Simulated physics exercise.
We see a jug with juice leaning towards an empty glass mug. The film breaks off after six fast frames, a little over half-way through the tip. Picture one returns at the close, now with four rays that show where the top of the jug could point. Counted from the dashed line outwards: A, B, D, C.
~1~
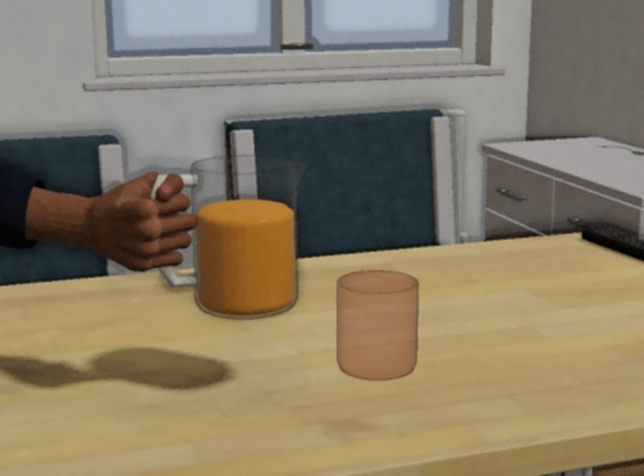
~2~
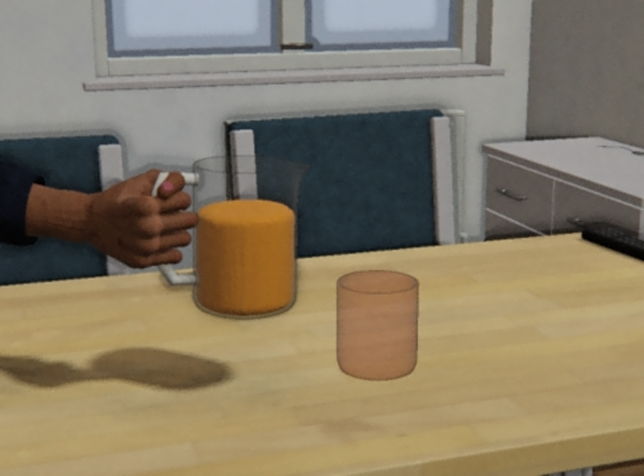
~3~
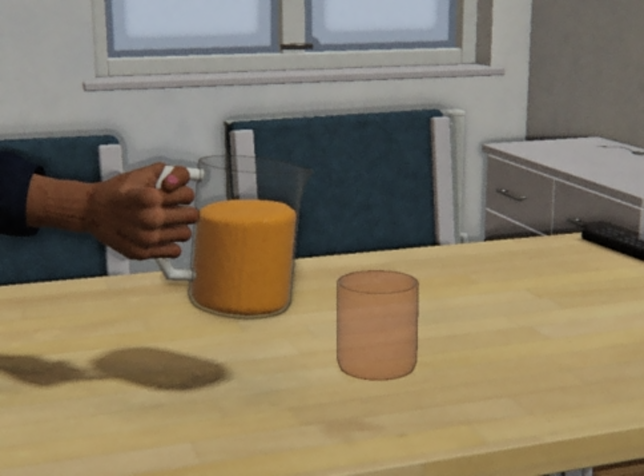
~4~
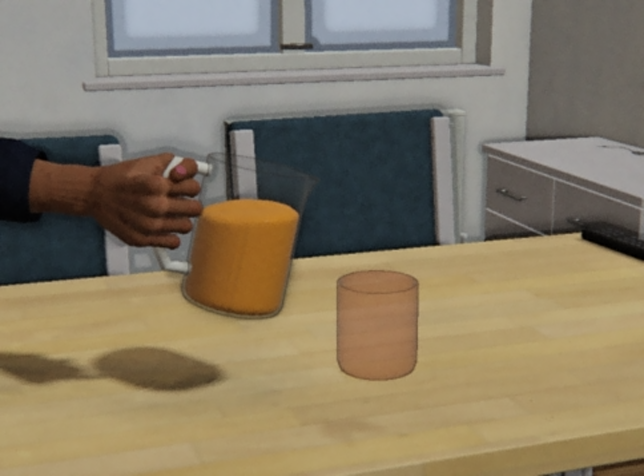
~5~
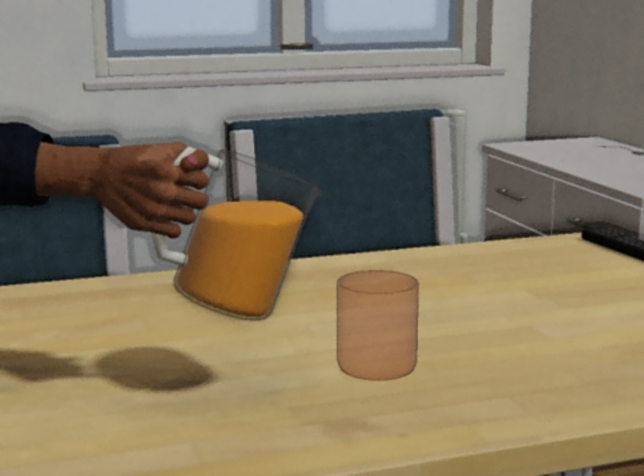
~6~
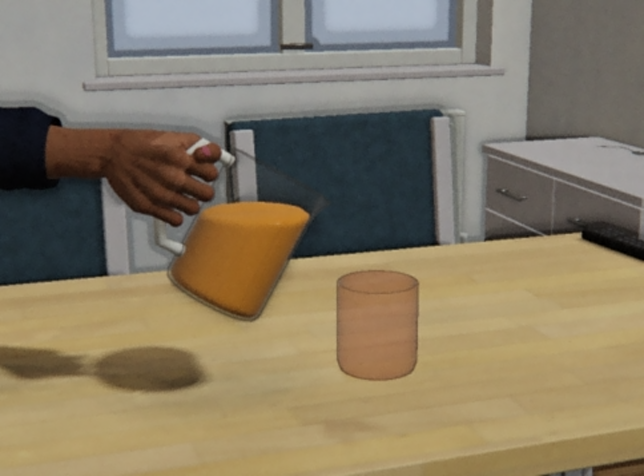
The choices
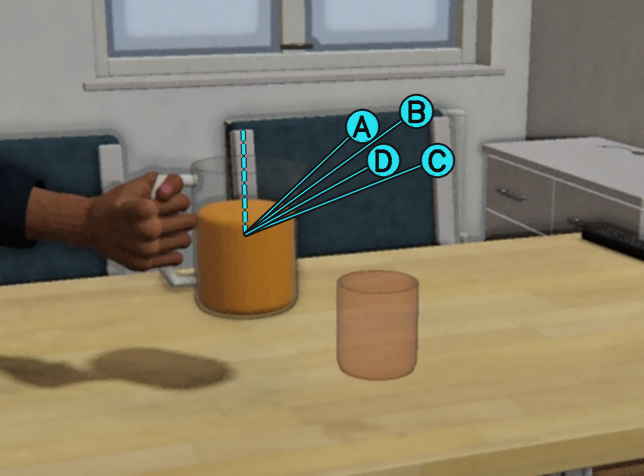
We see a hand holding a clear jug of orange juice by its handle, left of an empty glass mug on a wooden table. The jug stays upright at first, then gradually tilts right towards the mug.
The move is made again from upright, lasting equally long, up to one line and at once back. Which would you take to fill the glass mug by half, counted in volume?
D.
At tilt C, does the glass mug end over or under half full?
Over.
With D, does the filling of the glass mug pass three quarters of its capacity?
No, it does not.
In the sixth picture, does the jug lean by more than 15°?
Yes.
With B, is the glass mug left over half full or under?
Under half.
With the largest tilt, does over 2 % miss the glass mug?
No.
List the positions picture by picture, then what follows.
The first frame shows upright, lip at (303, 164); rim of the glass mug round (378, 281); nothing has left yet.
The second frame shows upright, lip at (305, 165); nothing has left yet.
The third frame shows tipped about 6°, lip at (310, 170); nothing has left yet.
The fourth frame shows tipped about 13°, lip at (316, 178); nothing has left yet.
The fifth frame shows tipped about 21°, lip at (323, 189); nothing has left yet.
The sixth frame shows tipped about 30°, lip at (328, 201); nothing has left yet.
On the marked copy, A at (349, 136); B at (401, 120); C at (420, 165); D at (368, 167).
With A, the glass mug ends with about 11 % of what it can hold.
With B, the glass mug ends with about 25 % of what it can hold.
With C, the glass mug ends with about 72 % of what it can hold.
With D, the glass mug ends with about 47 % of what it can hold.
